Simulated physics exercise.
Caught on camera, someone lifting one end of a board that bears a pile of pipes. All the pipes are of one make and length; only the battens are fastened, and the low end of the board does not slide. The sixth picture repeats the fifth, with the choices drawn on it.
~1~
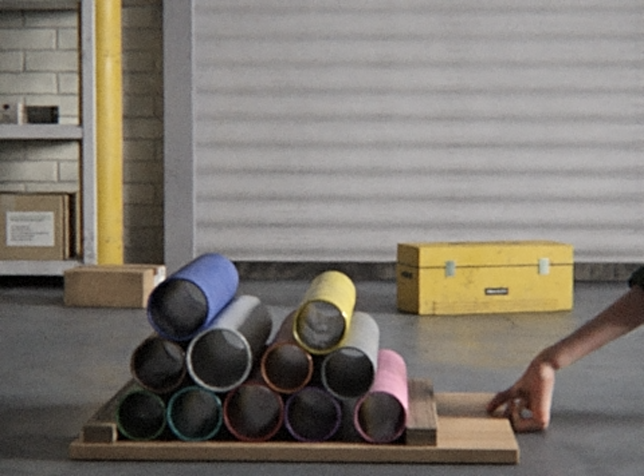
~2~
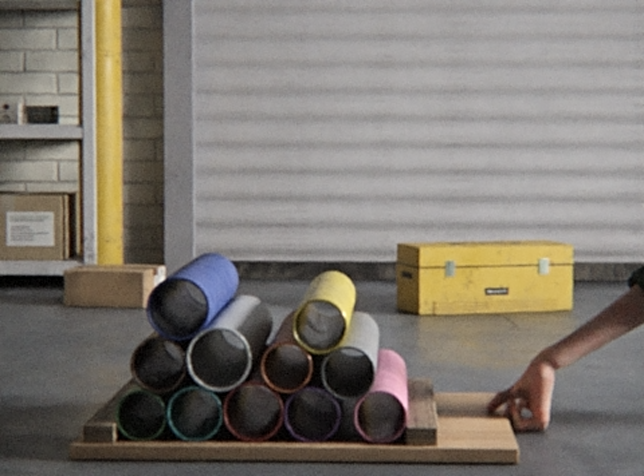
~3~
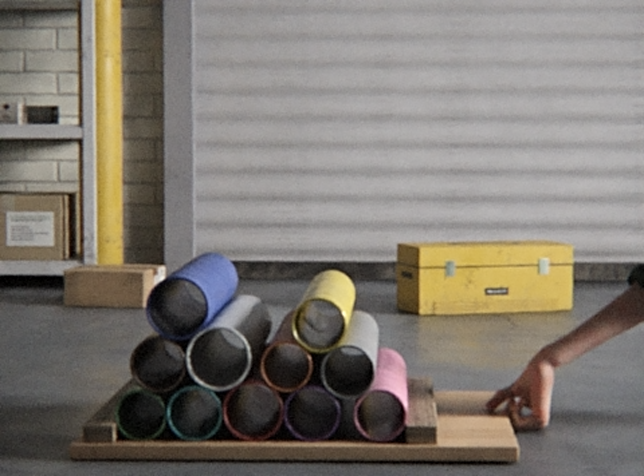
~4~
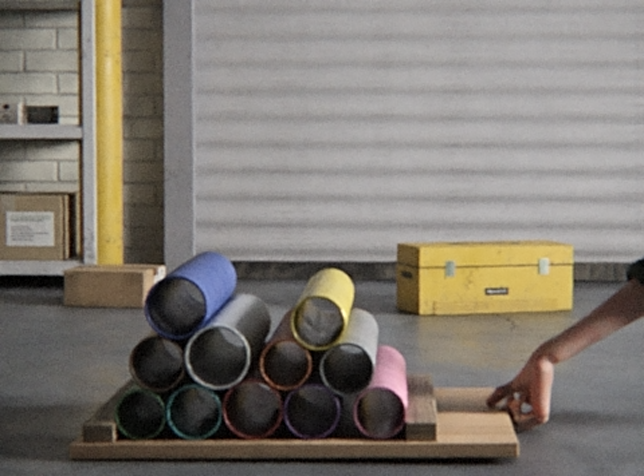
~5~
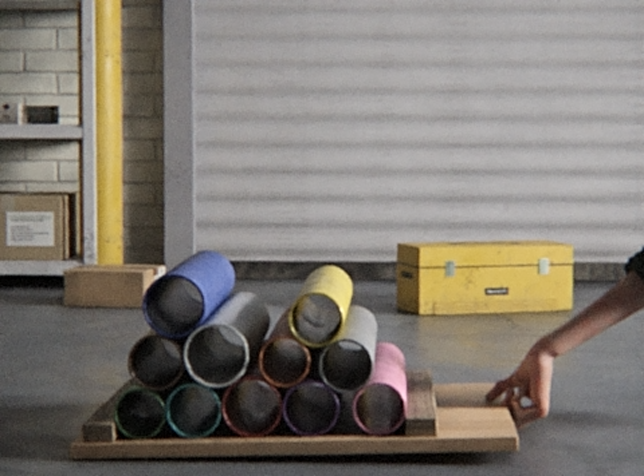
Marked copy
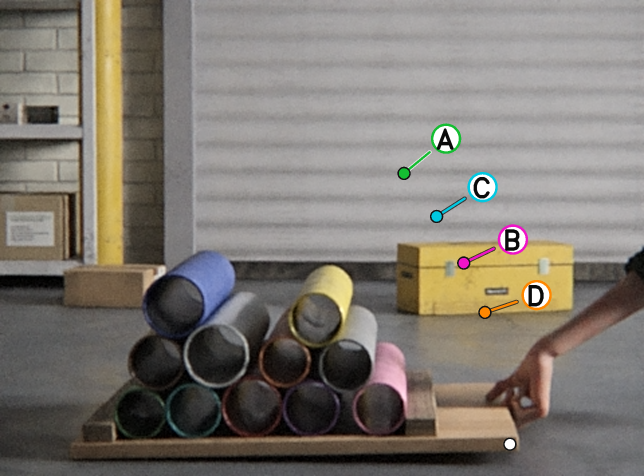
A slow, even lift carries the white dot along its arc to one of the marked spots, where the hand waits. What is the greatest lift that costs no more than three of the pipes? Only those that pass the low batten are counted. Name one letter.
Mark B is as high as it can go.
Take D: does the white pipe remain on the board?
The white pipe: Yes.
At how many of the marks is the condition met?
Two of the four.
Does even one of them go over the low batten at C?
Yes.
On the copy, A at (404, 173); B at (464, 263); C at (436, 216); D at (485, 313); the white dot at (510, 444).
On B. First, board at 16°.
Then, board at 26°.
Finally, board at 26°, three over the low batten (white, brown, blue).
By contrast, A six over the low batten; C six over the low batten; D two over the low batten (brown, blue).
